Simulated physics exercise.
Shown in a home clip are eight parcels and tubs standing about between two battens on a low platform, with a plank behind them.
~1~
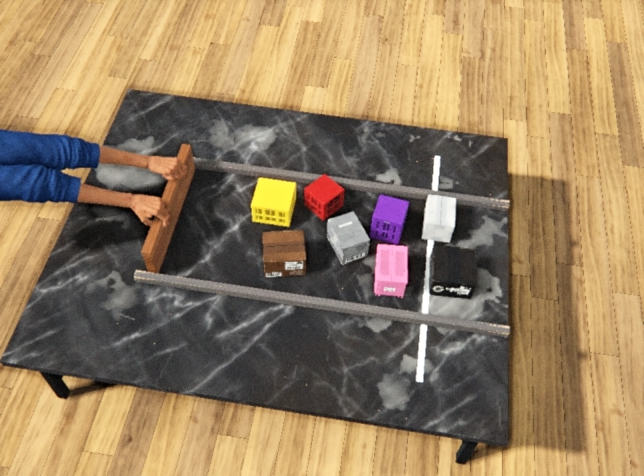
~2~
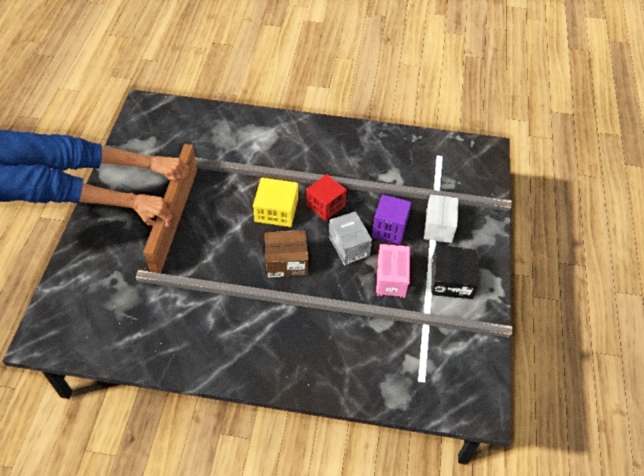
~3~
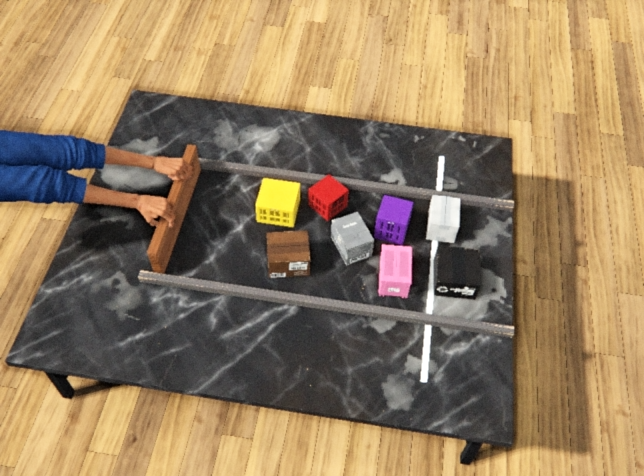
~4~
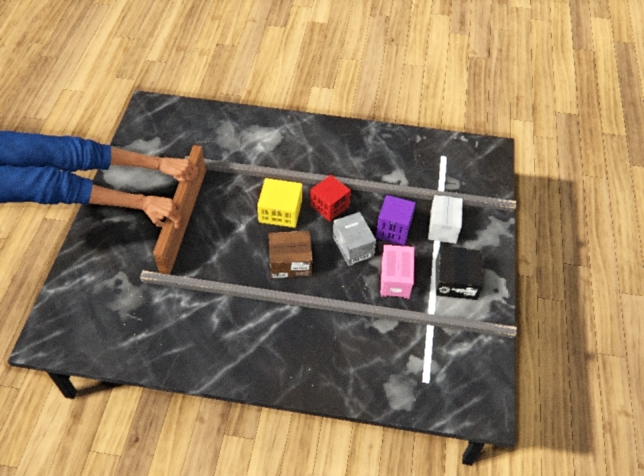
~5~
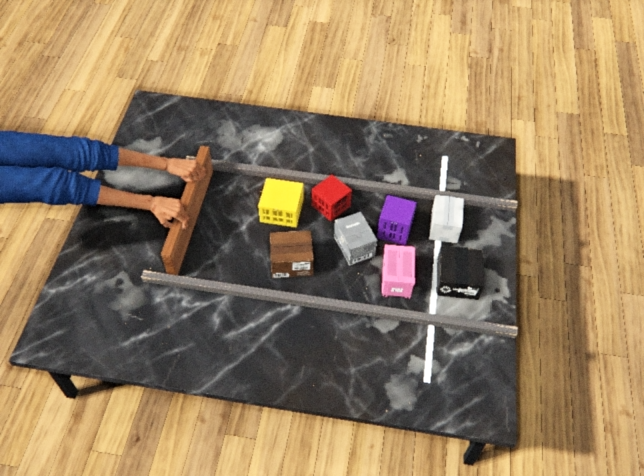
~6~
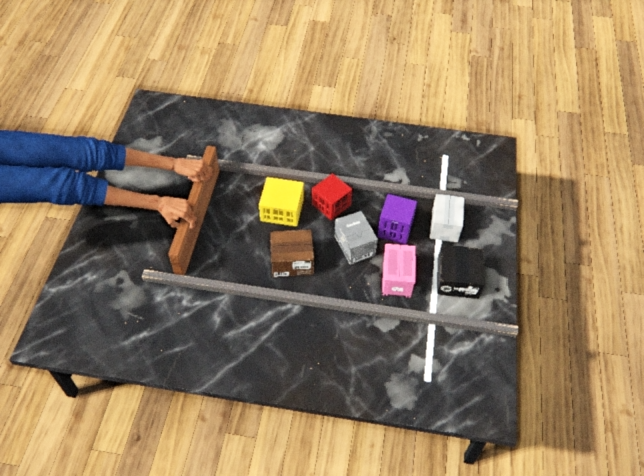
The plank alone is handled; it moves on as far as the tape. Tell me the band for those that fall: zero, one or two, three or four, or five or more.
It ends with just one or a pair down.
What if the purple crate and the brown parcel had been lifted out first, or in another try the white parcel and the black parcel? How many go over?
First 0, then 0.
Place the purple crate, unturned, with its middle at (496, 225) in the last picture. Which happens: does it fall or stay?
In that case it ends up off.
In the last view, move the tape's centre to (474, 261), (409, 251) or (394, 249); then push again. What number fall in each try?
6, 0, 0.
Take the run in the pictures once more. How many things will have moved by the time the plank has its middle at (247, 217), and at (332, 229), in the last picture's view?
0 and 6.
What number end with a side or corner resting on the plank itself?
2.
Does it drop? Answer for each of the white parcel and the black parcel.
One by one: The white parcel ends up off, the black parcel ends up off.
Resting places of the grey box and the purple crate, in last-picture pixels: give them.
Final centres, in order: Near (485, 259), near (505, 237).
Early on, none off yet; black parcel at rest near (460, 272); white parcel at rest near (447, 218); pink tote at rest near (399, 271).
A while later, none off yet; black parcel at rest near (460, 272); white parcel travelled a little near (452, 219); pink tote travelled a little near (415, 282).
Finally, the number that fall off is one or two; lost, white parcel and black parcel.
